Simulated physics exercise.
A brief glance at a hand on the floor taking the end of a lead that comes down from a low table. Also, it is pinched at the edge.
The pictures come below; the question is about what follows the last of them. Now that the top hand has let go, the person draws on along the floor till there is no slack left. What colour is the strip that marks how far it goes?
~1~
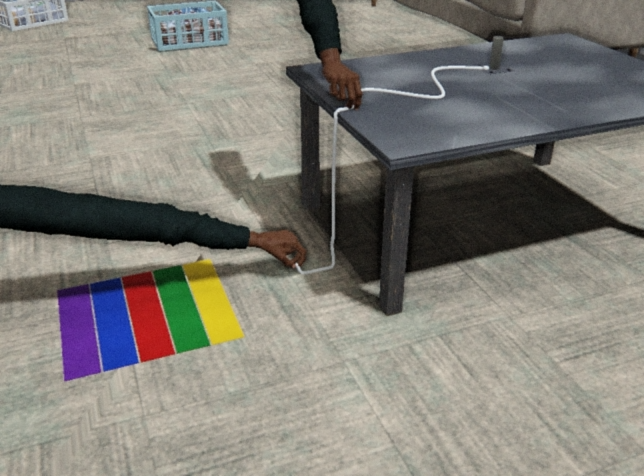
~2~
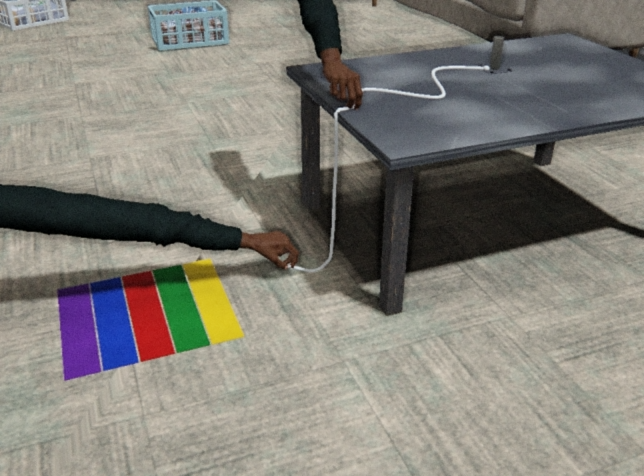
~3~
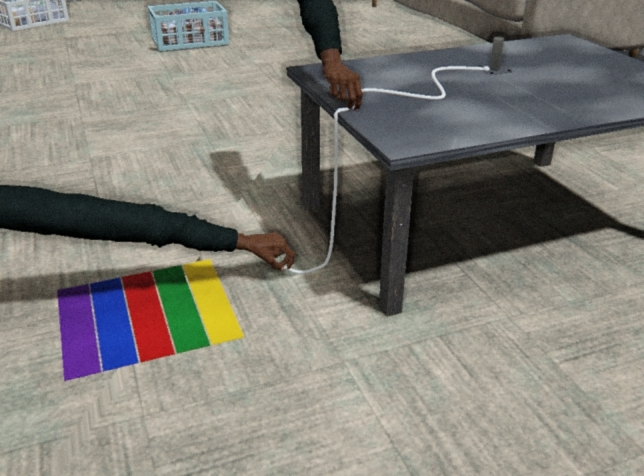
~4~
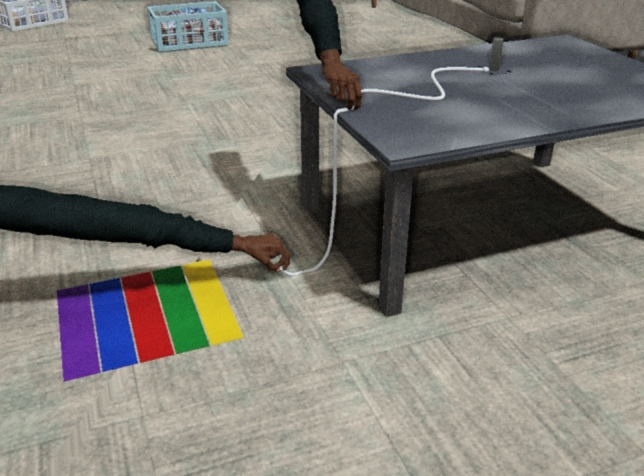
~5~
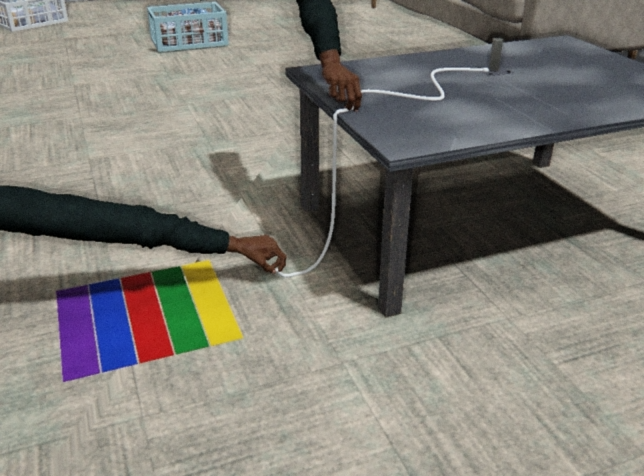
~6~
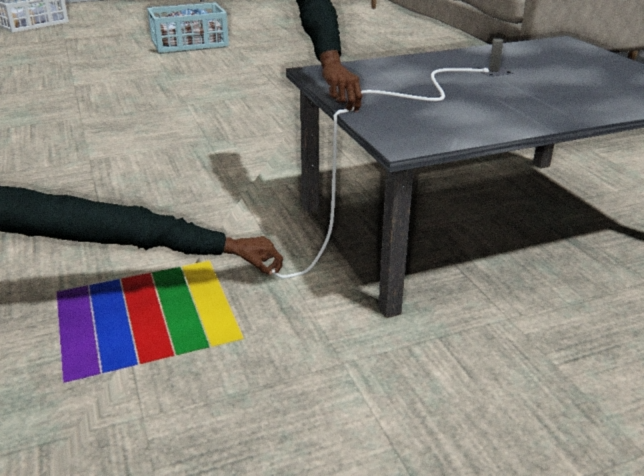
That strip is purple.
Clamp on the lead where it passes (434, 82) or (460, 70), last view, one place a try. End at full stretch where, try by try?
Try by try: (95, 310), (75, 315).
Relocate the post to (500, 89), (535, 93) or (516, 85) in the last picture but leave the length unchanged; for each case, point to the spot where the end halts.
The places are (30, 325), (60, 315) and (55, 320).
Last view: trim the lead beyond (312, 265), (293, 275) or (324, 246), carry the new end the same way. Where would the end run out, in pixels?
First try near (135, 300), second near (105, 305), third near (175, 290).
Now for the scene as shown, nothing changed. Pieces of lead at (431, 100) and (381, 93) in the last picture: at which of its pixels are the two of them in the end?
Roughly (370, 97) for the first and (326, 111) for the second.
Early on, end near (129, 302); over red.
Midway, end near (90, 310); over purple.
At the end of the slack, end near (66, 316); over purple. It gets as far as the purple strip.
